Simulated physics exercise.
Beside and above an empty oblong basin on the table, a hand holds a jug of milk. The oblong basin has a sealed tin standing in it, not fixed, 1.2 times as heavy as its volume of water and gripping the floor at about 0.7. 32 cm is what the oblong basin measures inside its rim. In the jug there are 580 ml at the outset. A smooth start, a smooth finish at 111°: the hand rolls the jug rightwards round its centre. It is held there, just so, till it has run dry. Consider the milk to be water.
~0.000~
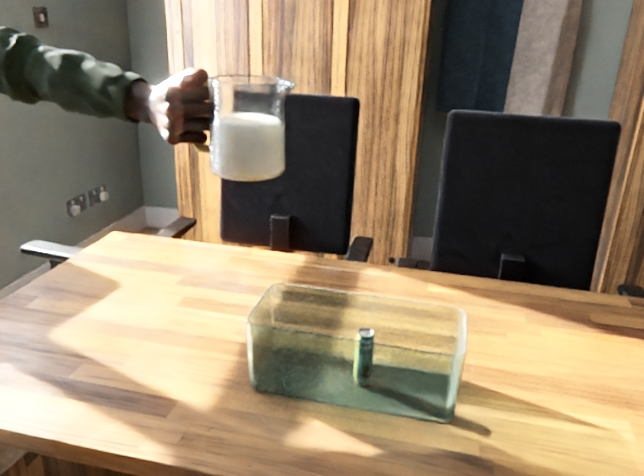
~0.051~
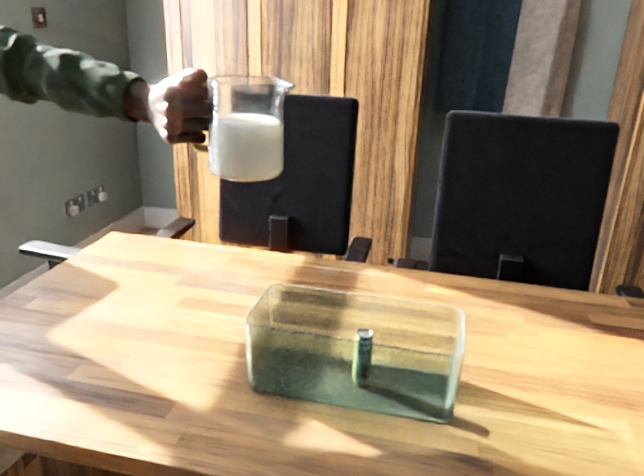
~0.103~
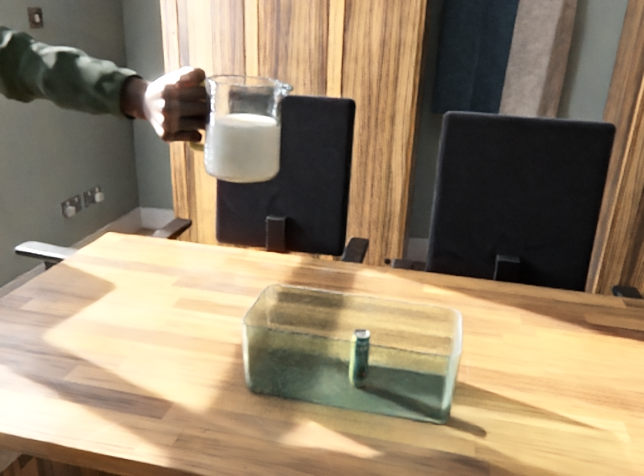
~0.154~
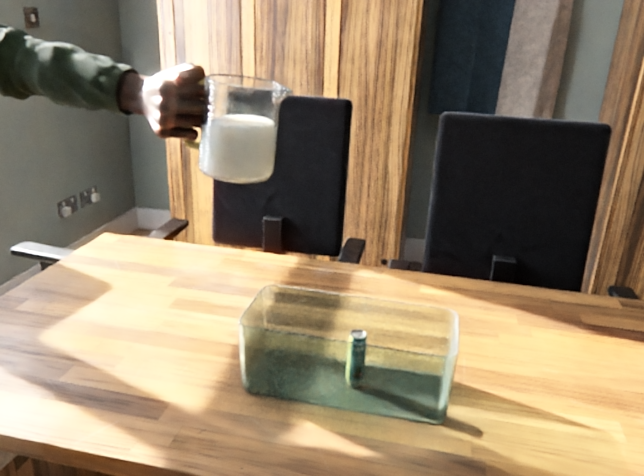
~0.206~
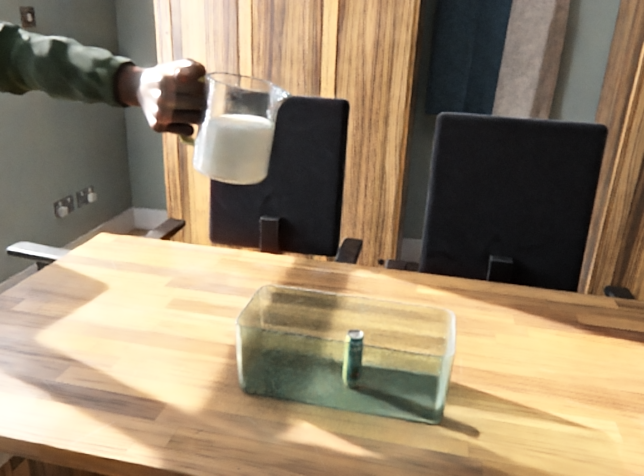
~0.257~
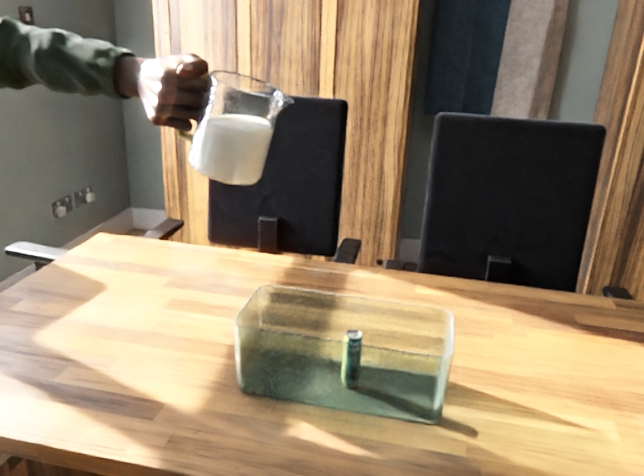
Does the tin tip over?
Yes, it tips over.
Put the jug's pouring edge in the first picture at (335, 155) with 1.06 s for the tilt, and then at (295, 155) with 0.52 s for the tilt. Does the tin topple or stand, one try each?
Trial 1 - tin tips; trial 2 - tin stays standing.
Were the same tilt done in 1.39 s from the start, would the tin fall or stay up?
In that case the tin overturns.
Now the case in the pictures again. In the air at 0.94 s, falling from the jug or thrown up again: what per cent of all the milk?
About 42 % of the total.
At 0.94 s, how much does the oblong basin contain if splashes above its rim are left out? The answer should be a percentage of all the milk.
Near 26 in a hundred.
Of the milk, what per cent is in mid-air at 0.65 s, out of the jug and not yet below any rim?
At that moment, about 7 percent.
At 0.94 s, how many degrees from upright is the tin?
About 0 degrees from upright.
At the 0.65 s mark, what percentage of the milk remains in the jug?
Remaining: Near 92 % of the total.
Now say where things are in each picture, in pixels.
In the first frame, it leans 0°; its right rim is at (296, 84); the milk meets the walls at (216, 117) and (282, 122); the oblong basin's rim runs from (259, 302) to (466, 332); the tin's top is at (366, 334).
In the second frame, it leans 1°; its right rim is at (295, 85); the milk meets the walls at (215, 118) and (281, 123).
In the third frame, it leans 3°; its right rim is at (294, 88); the milk meets the walls at (212, 119) and (278, 123).
In the fourth frame, it leans 6°; its right rim is at (292, 91); the milk meets the walls at (208, 120) and (275, 124).
In the fifth frame, it leans 10°; its right rim is at (292, 96); the milk meets the walls at (206, 119) and (273, 124).
In the sixth frame, it leans 15°; its right rim is at (294, 102); the milk meets the walls at (203, 120) and (272, 125).
By 0.65 s the tilt is 75° and 93 per cent is still to pour; the tin stands where it began.
By 0.94 s the tilt is 107° and 32 per cent is still to pour; the tin stands 2 cm from where it began.
By 1.23 s the tilt is 111° and 2 per cent is still to pour; the tin leans 56°.
By 1.56 s the tilt is 111° and 0 per cent is still to pour; the tin lies on its side.
At rest the tin lies on its side.
